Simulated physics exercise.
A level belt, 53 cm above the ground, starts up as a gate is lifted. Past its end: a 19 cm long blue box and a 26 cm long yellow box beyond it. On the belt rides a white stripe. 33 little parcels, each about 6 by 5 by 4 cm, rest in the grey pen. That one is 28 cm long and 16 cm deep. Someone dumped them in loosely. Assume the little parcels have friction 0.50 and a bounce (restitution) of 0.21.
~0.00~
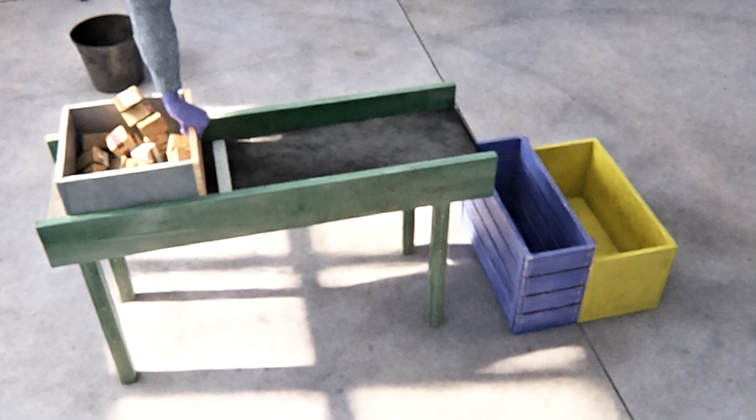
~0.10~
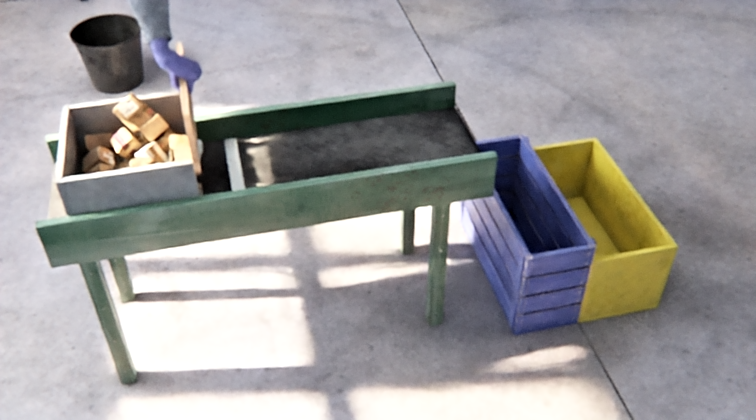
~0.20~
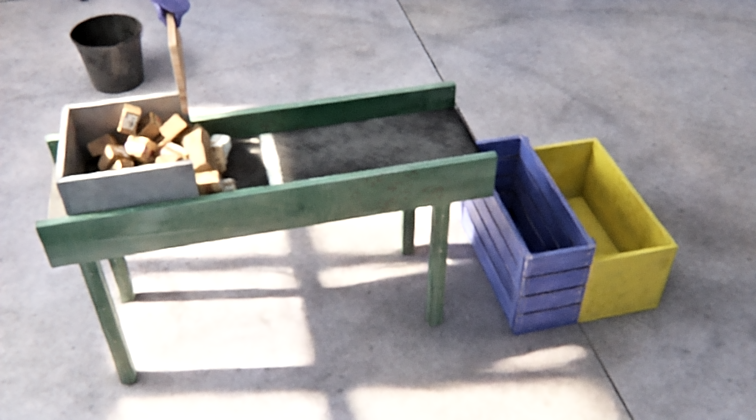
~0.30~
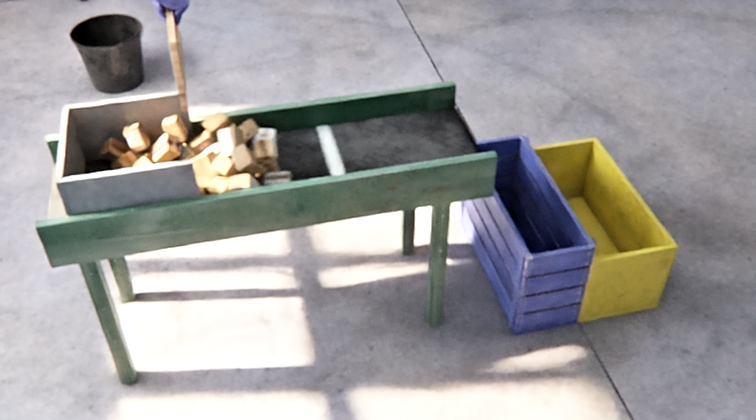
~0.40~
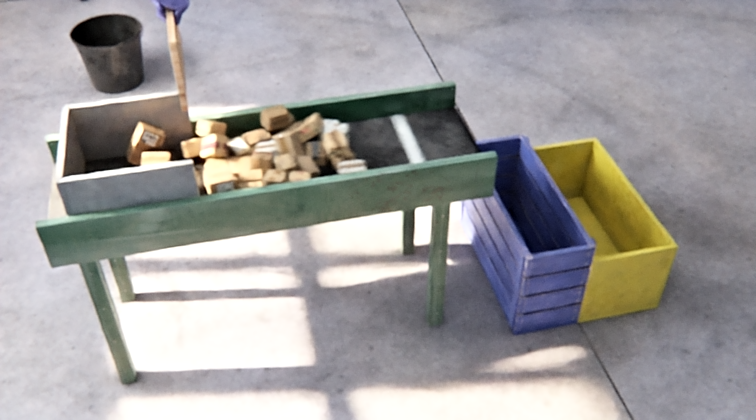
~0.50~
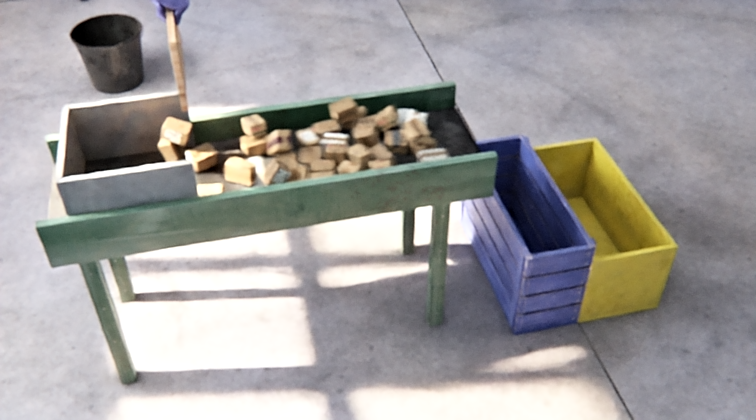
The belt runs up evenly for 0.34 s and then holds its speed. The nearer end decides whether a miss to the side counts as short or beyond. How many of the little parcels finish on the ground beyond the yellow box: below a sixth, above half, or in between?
Over half of the little parcels end on the ground beyond the yellow box.
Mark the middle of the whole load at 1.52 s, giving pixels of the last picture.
I'd place it about (739, 222) in the last view.
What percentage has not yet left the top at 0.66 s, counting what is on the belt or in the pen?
Some 60 per cent.
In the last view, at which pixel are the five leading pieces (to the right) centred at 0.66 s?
Their mean place is near (541, 130).
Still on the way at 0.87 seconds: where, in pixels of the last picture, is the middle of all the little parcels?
The middle of the load sits near (606, 159).
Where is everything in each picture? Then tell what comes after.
In the first frame (each is followed by its nearest rim corner in this view), grey pen, (62, 180); yellow box, (596, 260); 0 cm of belt gone by; none out.
Grey pen, (62, 180); 3 cm of belt gone by, in the second frame.
Grey pen, (62, 180); 13 cm of belt gone by; 7 out, the lowest parcel at (219, 147), in the third frame.
Grey pen, (62, 180); 28 cm of belt gone by; 18 out, in the fourth frame.
Grey pen, (62, 180); 49 cm of belt gone by; 27 out, the lowest parcel at (316, 154), in the fifth frame.
Grey pen, (62, 180); yellow box, (596, 260); 70 cm of belt gone by; 31 out, the lowest parcel at (396, 142), in the sixth frame.
After 0.66 s, 19 on the belt and 14 in the air.
After 0.87 s, 2 in the yellow box, 3 on the belt and 28 in the air.
After 1.15 s, 6 in the yellow box, 15 on the ground beyond the yellow box and 12 in the air.
When it is over (at 1.52 s), 6 in the yellow box and 27 on the ground beyond the yellow box. Asked share, 27 of 33, 82 per cent.
